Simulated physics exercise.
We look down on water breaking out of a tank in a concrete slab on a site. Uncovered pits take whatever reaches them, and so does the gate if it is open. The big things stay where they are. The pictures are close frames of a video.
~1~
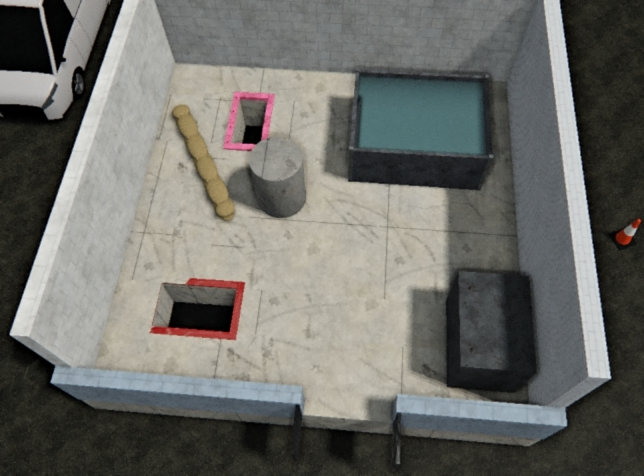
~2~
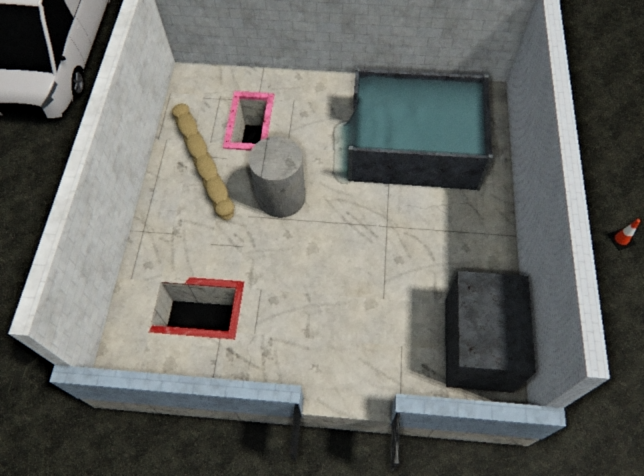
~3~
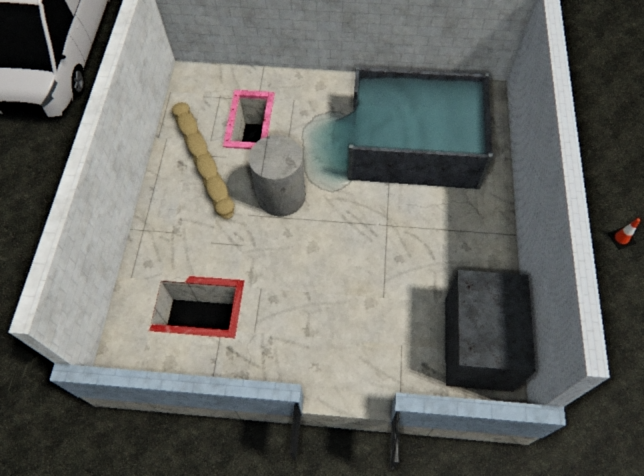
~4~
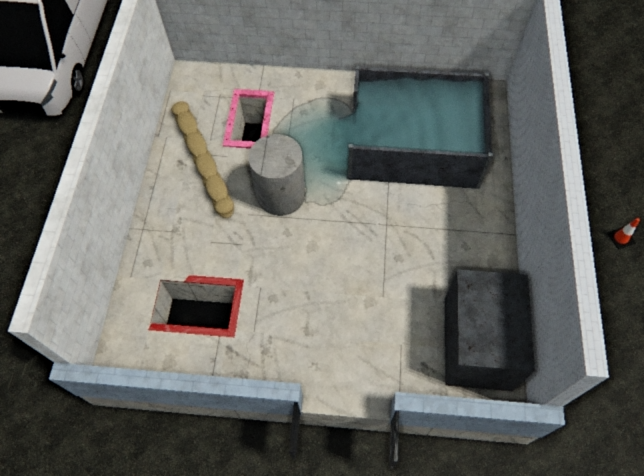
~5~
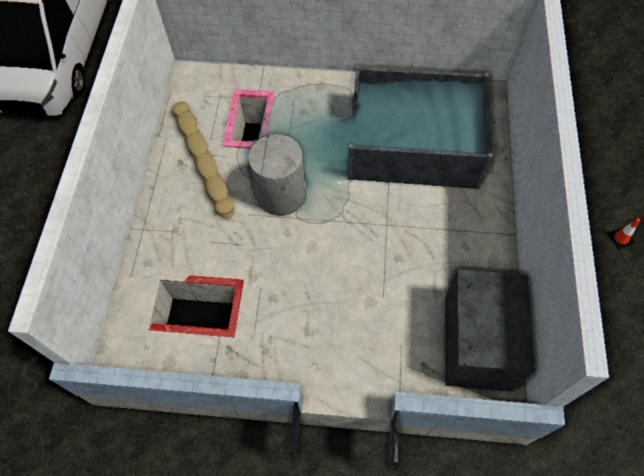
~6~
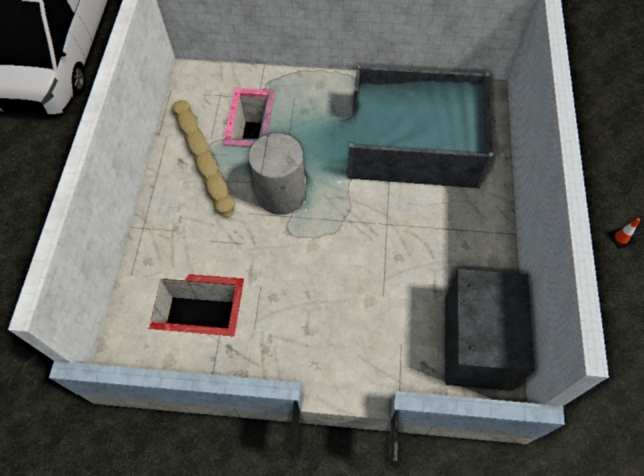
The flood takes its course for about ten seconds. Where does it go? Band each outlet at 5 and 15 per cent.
In the end: The gate takes between 5 and 15 %; the pink pit takes over 15 %; the red pit takes between 5 and 15 %.
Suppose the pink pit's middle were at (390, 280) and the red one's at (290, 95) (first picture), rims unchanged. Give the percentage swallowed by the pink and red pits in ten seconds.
Parts in a hundred: Pink 0, red 35.
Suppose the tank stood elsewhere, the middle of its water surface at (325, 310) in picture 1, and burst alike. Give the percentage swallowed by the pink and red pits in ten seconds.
Per cent: Pink 0, red 60.
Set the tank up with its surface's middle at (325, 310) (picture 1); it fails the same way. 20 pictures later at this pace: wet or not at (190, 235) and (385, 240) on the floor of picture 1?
In that order: Flooded, no water.
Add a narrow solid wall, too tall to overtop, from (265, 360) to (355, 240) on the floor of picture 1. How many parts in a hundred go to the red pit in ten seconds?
Per cent: Red 12.
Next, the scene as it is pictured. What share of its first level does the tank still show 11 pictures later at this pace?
About 46 per cent.
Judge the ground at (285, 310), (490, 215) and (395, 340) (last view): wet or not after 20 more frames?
As listed: Covered, free of water, under water.
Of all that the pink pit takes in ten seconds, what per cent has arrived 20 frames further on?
Roughly 70 per cent.
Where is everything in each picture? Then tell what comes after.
The water tank at (421, 115) is whole and still, in the first frame.
Water pours out at (354, 143) and has run to (347, 182), in the second frame.
The front is at (309, 129), out from the gap at (354, 143), in the third frame.
The front is at a hidden place, out from the gap at (354, 143), in the fourth frame.
Water pours out at (354, 143) and has run to (242, 161), in the fifth frame.
Water pours out at (354, 142) and has run to (210, 152), in the sixth frame.
A moment on, water covers 30 % of the floor; the gate 0 %, the pink pit 7 %, the red pit 0 %.
Next, water covers 50 % of the floor; the gate 0 %, the pink pit 16 %, the red pit 0 %.
Then, water covers 60 % of the floor; the gate 1 %, the pink pit 25 %, the red pit 0 %.
Later, water covers 75 % of the floor; the gate 4 %, the pink pit 33 %, the red pit 3 %.
In the end, water covers 80 % of the floor; the gate 8 %, the pink pit 36 %, the red pit 7 %.
